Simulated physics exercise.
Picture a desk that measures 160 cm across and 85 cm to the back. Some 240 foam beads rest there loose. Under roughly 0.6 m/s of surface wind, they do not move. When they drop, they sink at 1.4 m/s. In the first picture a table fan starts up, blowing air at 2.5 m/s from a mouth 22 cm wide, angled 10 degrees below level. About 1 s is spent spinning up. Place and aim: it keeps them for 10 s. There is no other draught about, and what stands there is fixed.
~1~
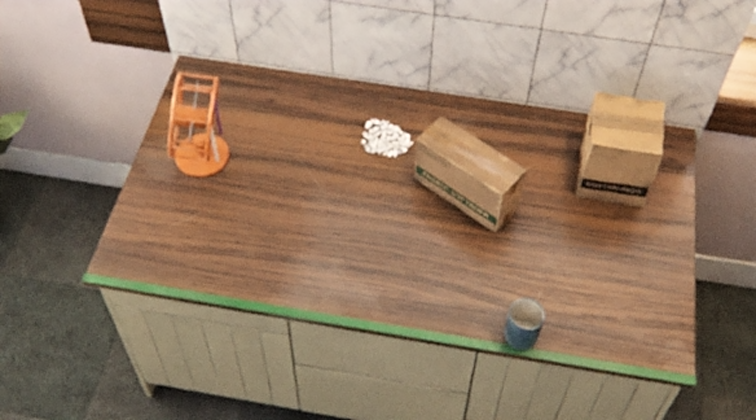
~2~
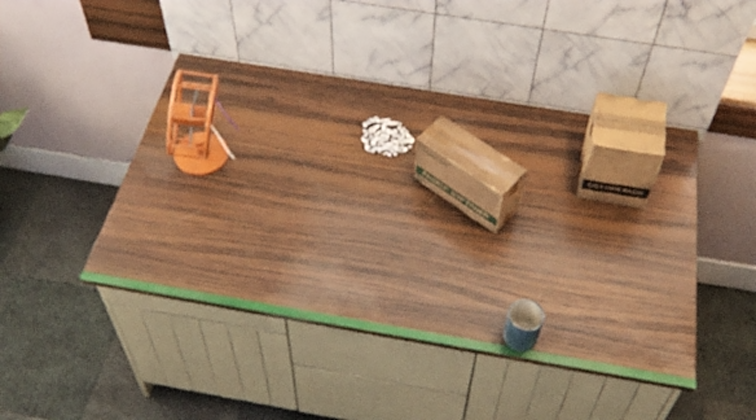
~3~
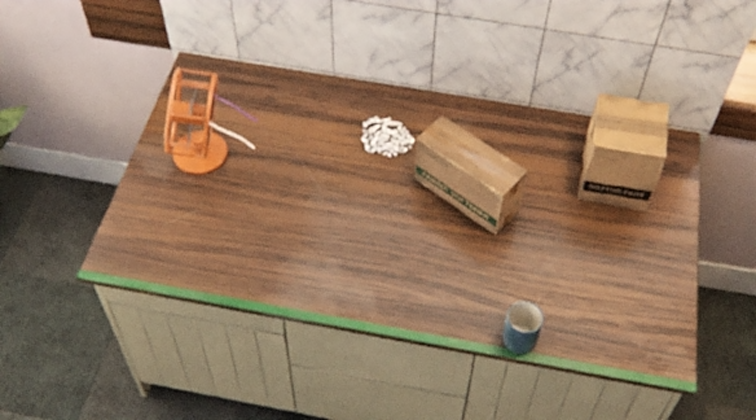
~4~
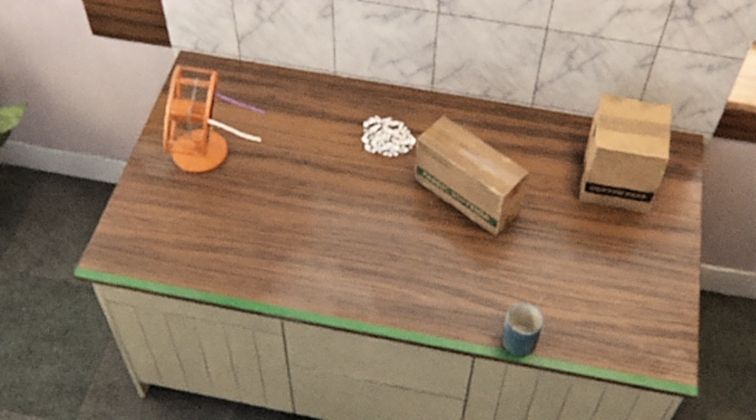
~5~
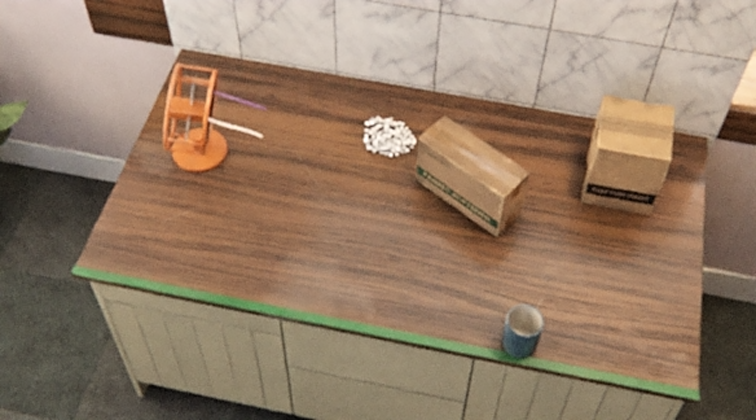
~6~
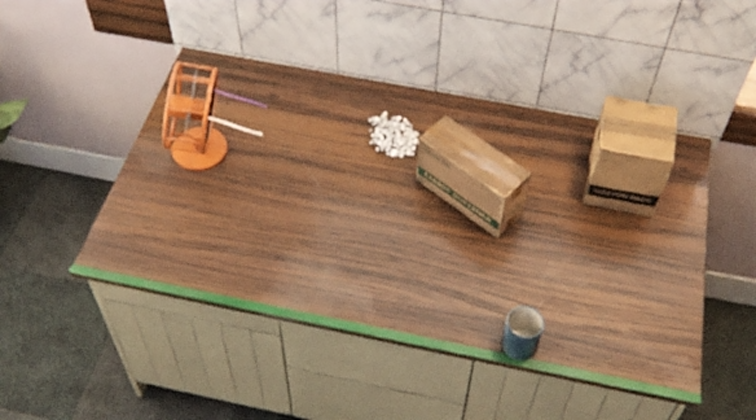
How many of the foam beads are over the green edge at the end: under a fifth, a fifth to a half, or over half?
Below one fifth finish beyond the green edge.
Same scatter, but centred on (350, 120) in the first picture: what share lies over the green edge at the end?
About 0 %.
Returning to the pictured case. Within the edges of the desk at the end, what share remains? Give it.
Close to 3 in a hundred are still there.
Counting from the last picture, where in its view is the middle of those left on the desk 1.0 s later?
Somewhere about (591, 146), I'd say.
Then, 1.0 s after the last picture, 100 % are on the move or not yet settled, 0 % are over the green edge; the middle of those still in play is near (719, 149).
Then, 2.2 s after the last picture, 12 % are on the move or not yet settled, 0 % are over the green edge.
Then, 4.6 s after the last picture, 8 % are on the move or not yet settled, 0 % are over the green edge.
Then, 9.1 s after the last picture, at the end, 1 % are over the green edge.
